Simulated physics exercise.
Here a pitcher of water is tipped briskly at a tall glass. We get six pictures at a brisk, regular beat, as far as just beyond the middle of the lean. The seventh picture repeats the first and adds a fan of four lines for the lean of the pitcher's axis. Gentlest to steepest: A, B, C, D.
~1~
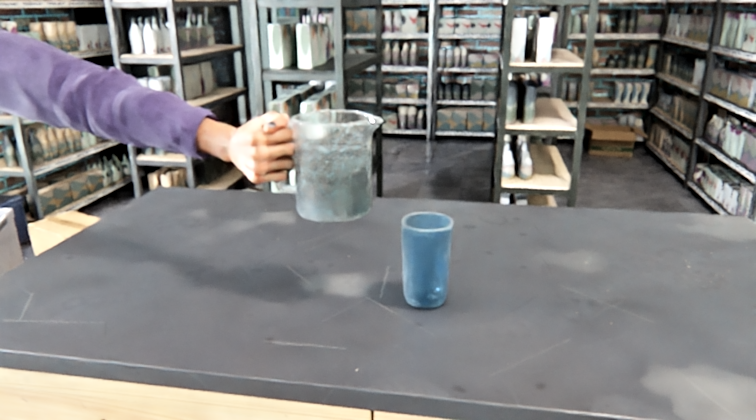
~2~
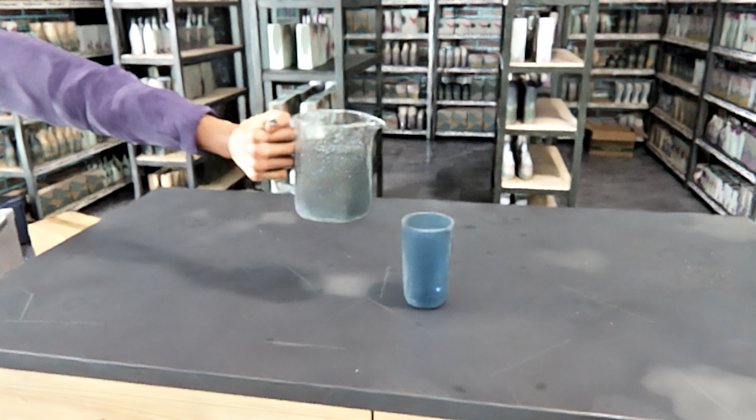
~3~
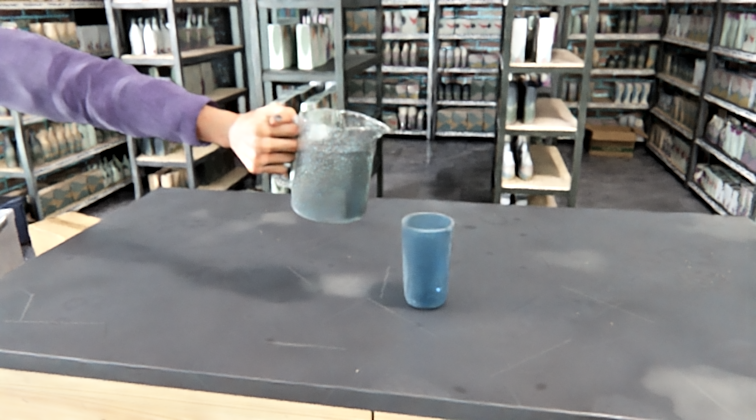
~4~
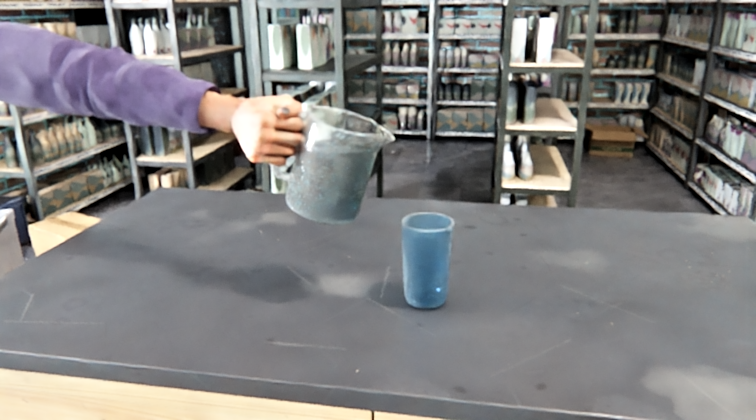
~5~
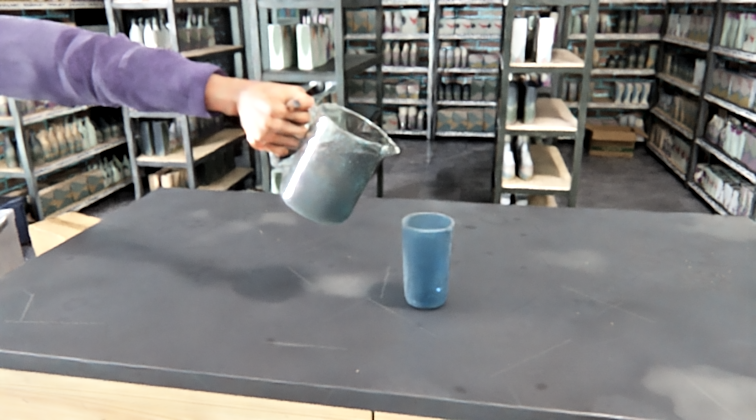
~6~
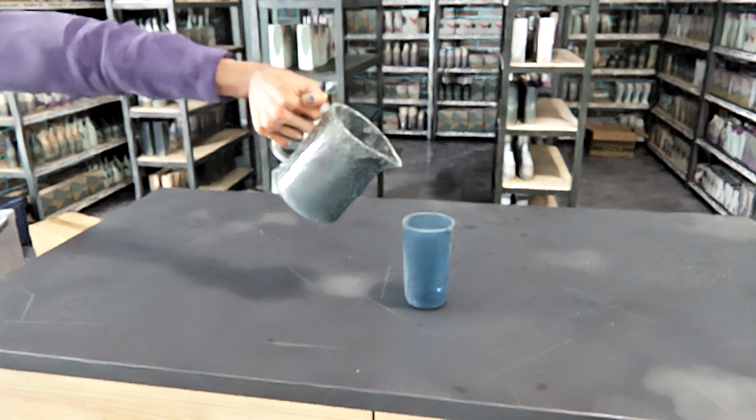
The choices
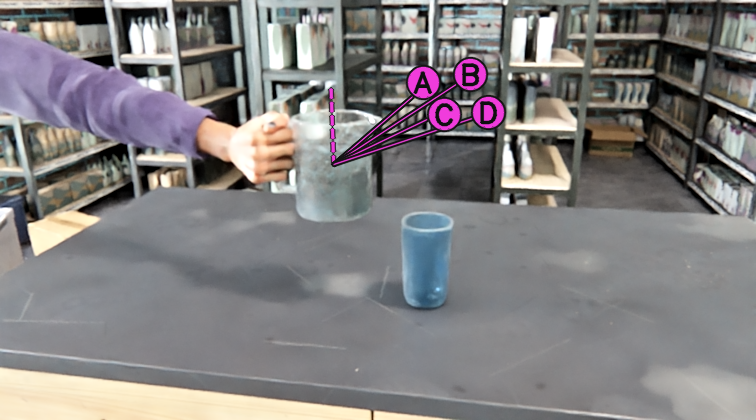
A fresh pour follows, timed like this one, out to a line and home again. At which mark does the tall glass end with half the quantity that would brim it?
Take C.
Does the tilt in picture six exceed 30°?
Yes, it does.
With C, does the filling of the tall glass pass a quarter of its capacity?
Yes.
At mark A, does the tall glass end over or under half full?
Under half.
On the marked copy, A at (412, 96); B at (456, 84); C at (427, 119); D at (472, 118).
With A, the tall glass ends with about 19 % of what it can hold.
With B, the tall glass ends with about 33 % of what it can hold.
With C, the tall glass ends with about 50 % of what it can hold.
With D, the tall glass ends with about 73 % of what it can hold.
